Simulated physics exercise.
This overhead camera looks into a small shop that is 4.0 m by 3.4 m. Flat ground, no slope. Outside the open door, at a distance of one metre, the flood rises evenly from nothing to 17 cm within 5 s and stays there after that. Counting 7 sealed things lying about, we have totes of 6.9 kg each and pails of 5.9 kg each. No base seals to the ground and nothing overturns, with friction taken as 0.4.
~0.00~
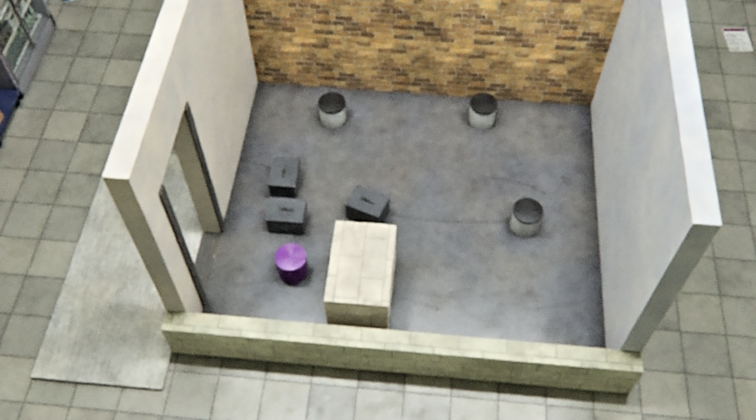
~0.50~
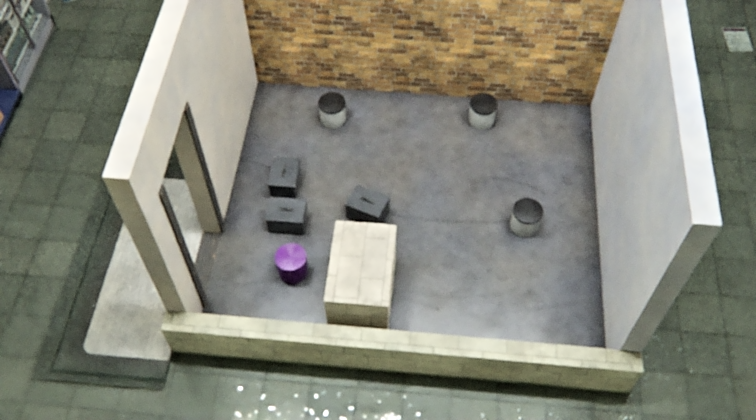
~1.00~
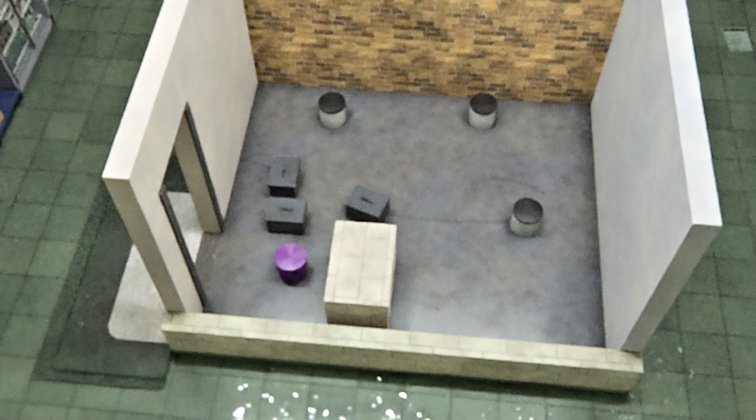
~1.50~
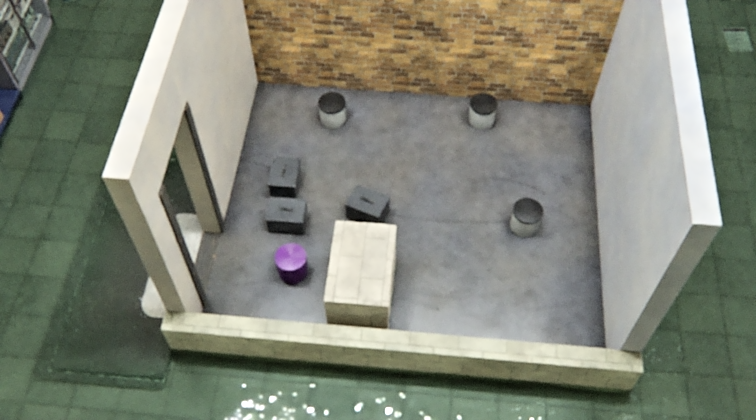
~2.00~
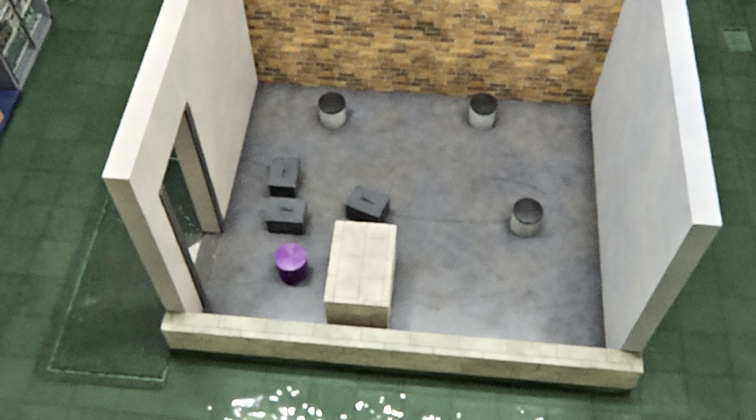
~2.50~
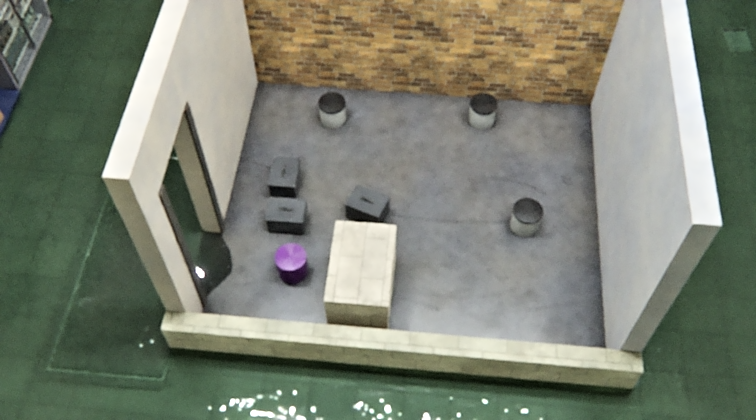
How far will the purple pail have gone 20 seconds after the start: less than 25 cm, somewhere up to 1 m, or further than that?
It'll show a big shift.
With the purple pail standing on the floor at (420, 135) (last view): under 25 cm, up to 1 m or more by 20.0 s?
So it journeys a long way.
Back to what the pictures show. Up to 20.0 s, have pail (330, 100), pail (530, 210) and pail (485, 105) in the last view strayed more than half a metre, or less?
In turn: Within, beyond, beyond.
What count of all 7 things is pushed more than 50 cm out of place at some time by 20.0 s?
I get 6.
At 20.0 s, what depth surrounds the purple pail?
The depth there is around 9 cm.
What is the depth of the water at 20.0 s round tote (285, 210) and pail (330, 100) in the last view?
First about 12 cm, second about 7 cm.
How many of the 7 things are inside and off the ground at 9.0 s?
At that point I count 0.
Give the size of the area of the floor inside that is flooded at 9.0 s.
Flooded: Near 12.0 m2.
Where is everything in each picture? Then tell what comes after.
In the first picture, the purple pail at (291, 257), on the bottom; water covers 0.0 m2; 0 of 7 have shifted.
In the second picture, the purple pail at (291, 257), on the bottom; water covers 0.0 m2; 0 of 7 have shifted.
In the third picture, the purple pail at (291, 257), on the bottom; 0.0 m2 under water; 0 of 7 have shifted.
In the fourth picture, the purple pail at (291, 257) rests on the ground; 0.0 m2 under water; 0 of 7 have shifted.
In the fifth picture, the purple pail at (291, 257) rests on the ground; water covers 0.0 m2; 0 of 7 have shifted.
In the sixth picture, the purple pail at (291, 257), on the bottom; 0.1 m2 under water; 0 of 7 have shifted.
After 4.0 s the purple pail is near (291, 257), 0.0 m from its start, aground; 0 afloat.
After 9.0 s the purple pail is near (428, 193), 1.6 m from its start, aground; 0 afloat.
After 16.0 s the purple pail is near (465, 140), 2.4 m from its start, afloat; 5 afloat.
After 20.0 s the purple pail is near (523, 247), 2.4 m from its start, afloat; 6 afloat.
